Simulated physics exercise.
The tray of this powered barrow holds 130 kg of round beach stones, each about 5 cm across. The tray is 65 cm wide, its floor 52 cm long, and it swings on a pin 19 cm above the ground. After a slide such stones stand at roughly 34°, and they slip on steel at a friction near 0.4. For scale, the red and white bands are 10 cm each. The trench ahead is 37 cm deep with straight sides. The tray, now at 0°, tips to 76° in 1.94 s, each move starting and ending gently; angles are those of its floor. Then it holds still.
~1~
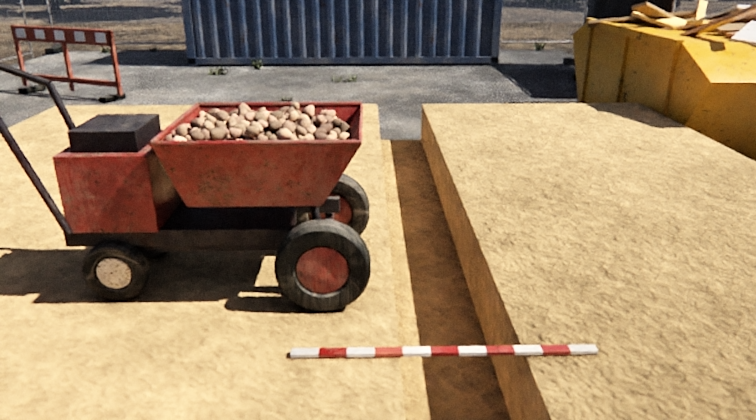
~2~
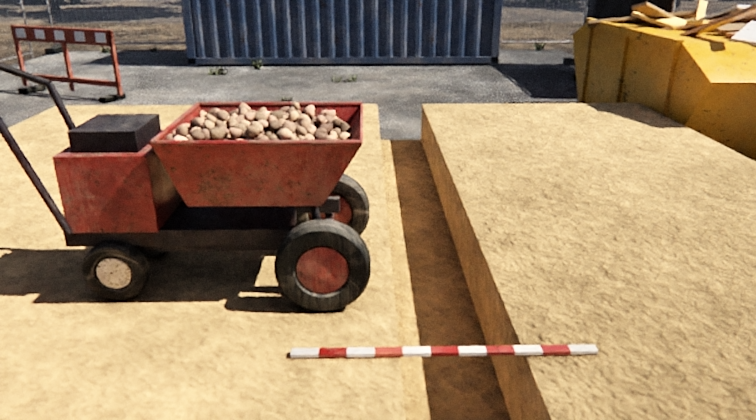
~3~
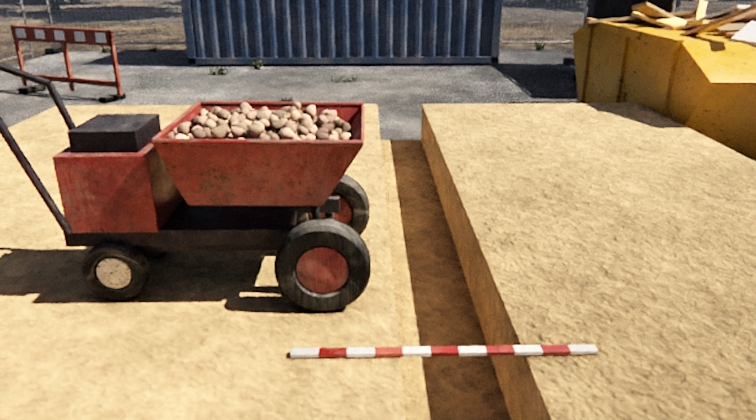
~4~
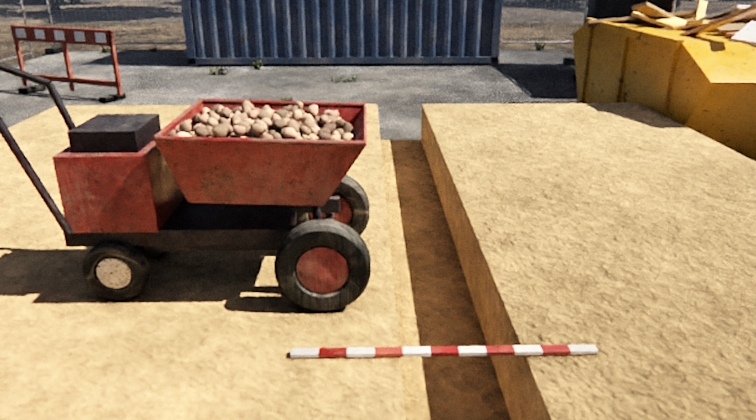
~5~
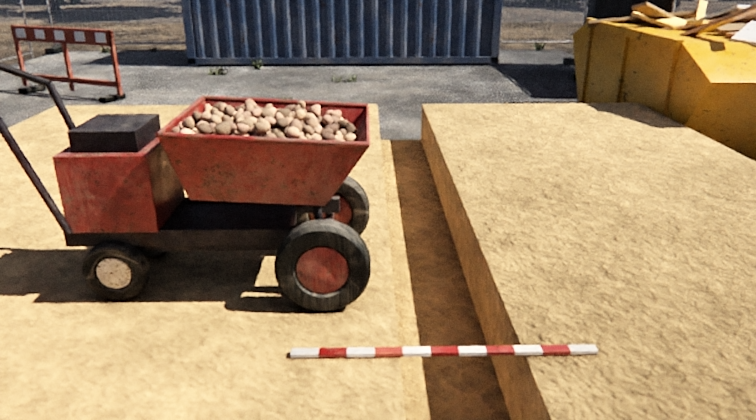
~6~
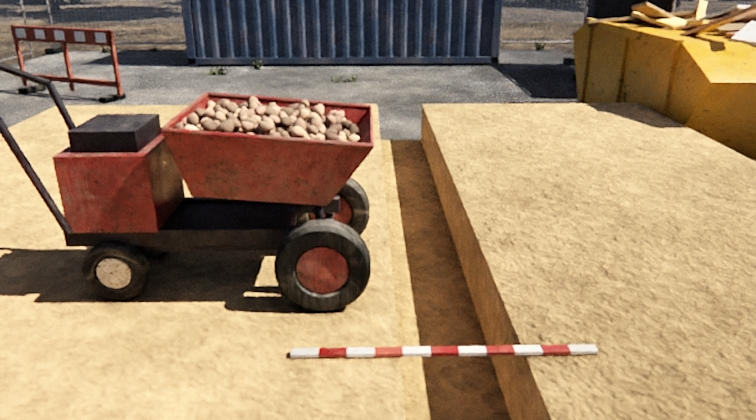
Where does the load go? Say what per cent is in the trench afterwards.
Some 67 per cent of it.
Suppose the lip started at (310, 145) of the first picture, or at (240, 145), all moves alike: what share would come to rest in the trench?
Near 100 per cent from the first place, 75 from the second.
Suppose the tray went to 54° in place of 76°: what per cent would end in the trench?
In that case some 35 per cent.
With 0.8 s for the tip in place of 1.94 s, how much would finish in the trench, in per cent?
Then about 50 per cent.
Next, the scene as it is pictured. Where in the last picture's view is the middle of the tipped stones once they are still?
Near (472, 325).
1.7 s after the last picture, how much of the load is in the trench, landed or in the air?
Some 40 per cent.
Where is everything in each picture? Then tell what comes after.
In the first frame, the tray is at 0°, its lip at (361, 143); the top of the load is at (260, 116).
In the second frame, the tray is at 0°, its lip at (361, 143); the top of the load is at (260, 116).
The third frame shows lip at (363, 143), floor tilted 1°, highest stones at (262, 115).
In the fourth frame, the tray is at 2°, its lip at (365, 144); the top of the load is at (257, 113).
In the fifth frame, the tray is at 3°, its lip at (369, 145); the top of the load is at (256, 111).
In the sixth frame, the tray is at 5°, its lip at (373, 146); the top of the load is at (254, 109).
Then, 1.2 s after the last picture the floor is at 64°, 91 % in the tray, 8 % in the trench, 1 % past the trench; the foremost stones are at (514, 273).
Then, 1.7 s after the last picture the floor is at 76°, 31 % in the tray, 40 % in the trench, 29 % past the trench; the foremost stones are at (633, 259).
Then, 2.1 s after the last picture the floor is at 76°, 11 % in the tray, 55 % in the trench, 34 % past the trench; the foremost stones are at (678, 259).
Then, 4.0 s after the last picture the floor is at 76°, 0 % in the tray, 67 % in the trench, 33 % past the trench; the foremost stones are at (684, 258).
